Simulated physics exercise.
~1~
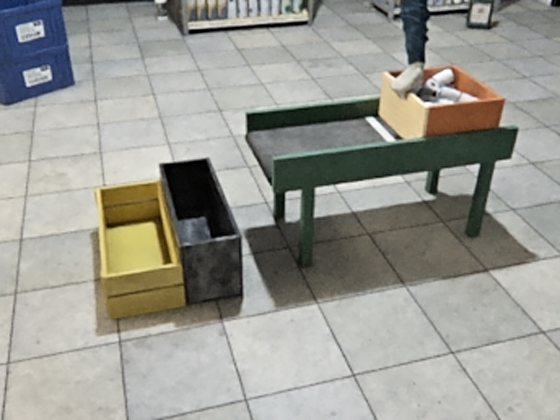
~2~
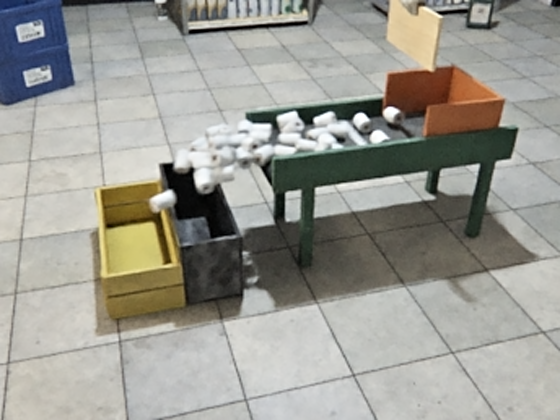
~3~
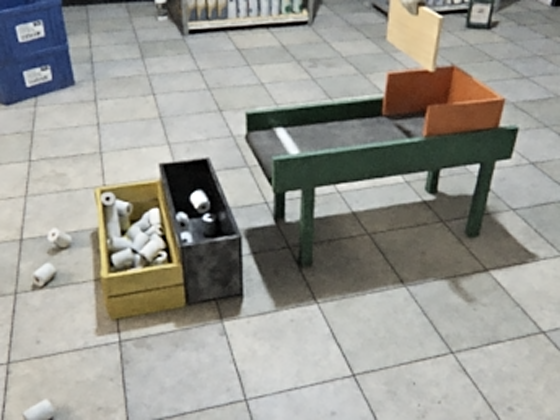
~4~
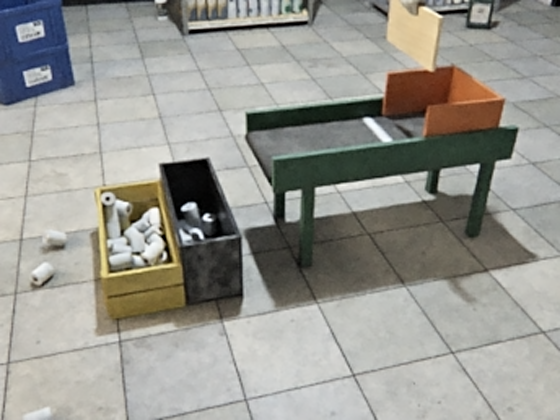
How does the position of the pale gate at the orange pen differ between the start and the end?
At the start the gate stands upright across the left side of the orange pen, closing it off. By the end it is raised well above the belt, still upright, leaving that side of the pen open.
